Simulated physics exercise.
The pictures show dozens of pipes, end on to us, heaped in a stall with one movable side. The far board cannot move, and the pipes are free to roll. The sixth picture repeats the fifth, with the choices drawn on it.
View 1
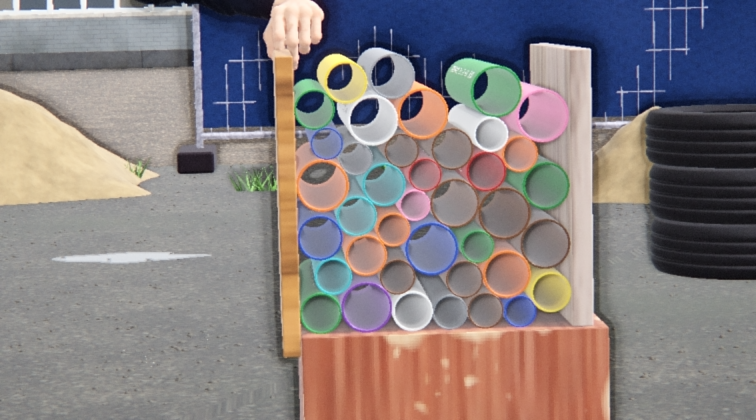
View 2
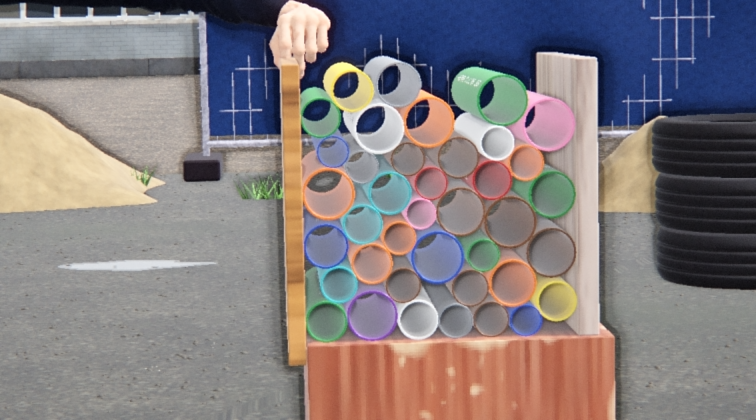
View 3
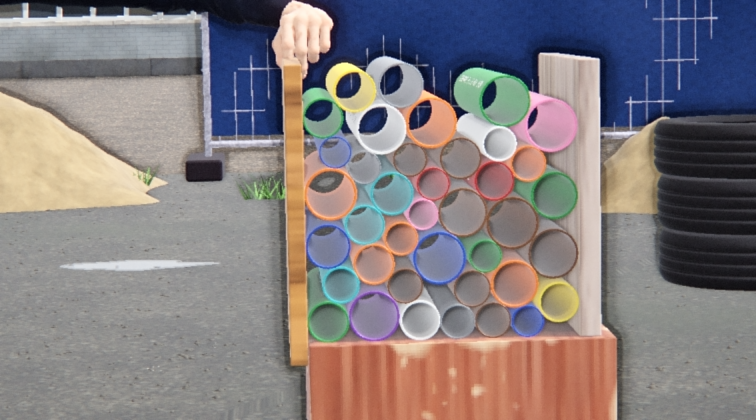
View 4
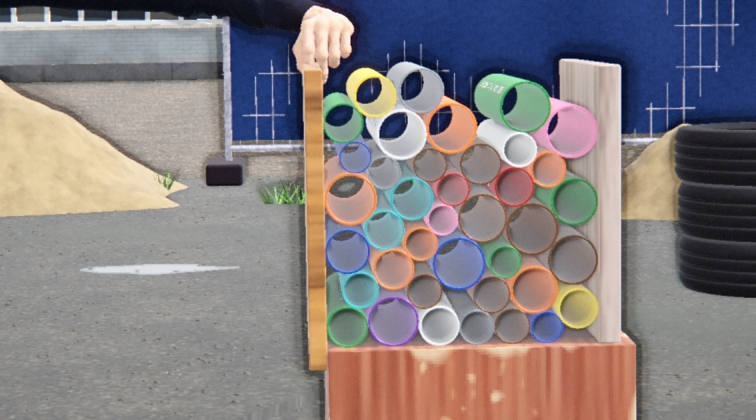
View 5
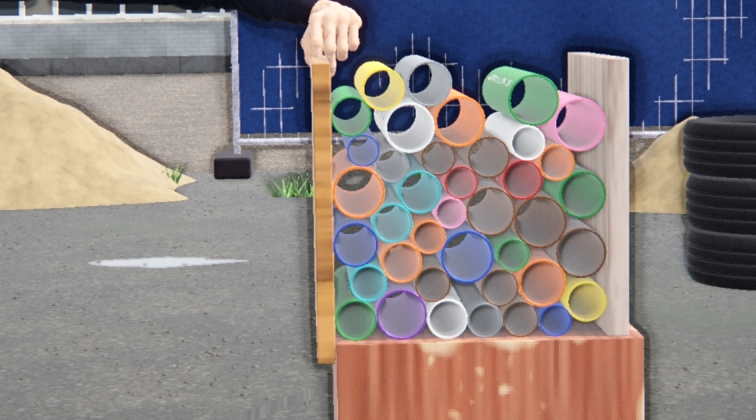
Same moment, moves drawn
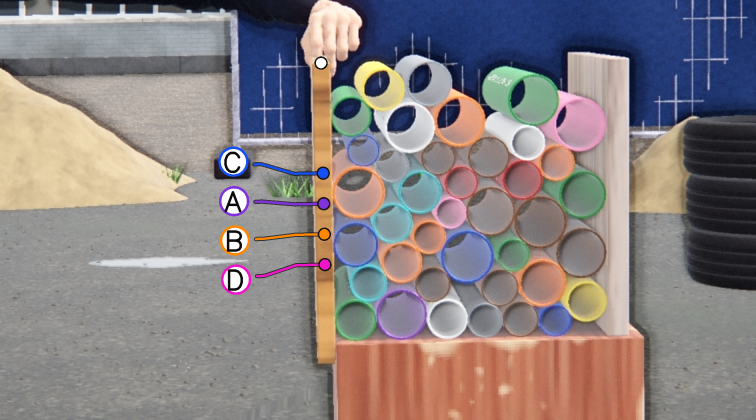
Dozens of colourful pipes sit stacked in a stall while a hand grips its side board.
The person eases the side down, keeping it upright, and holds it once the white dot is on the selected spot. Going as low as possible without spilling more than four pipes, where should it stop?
Mark A is as low as it can go.
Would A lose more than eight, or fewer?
At A, fewer than eight.
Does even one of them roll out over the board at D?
At D: Yes.
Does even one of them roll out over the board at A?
At A: Yes.
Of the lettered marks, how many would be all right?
Two of the four.
On the copy, A at (324, 204); B at (325, 234); C at (323, 173); D at (325, 265); the white dot at (321, 63).
On A. First, top of the board (331, 128).
Then, top of the board (333, 201).
Finally, top of the board (333, 203), one out over the board.
By contrast, B more than four out over the board; C one out over the board; D more than four out over the board.
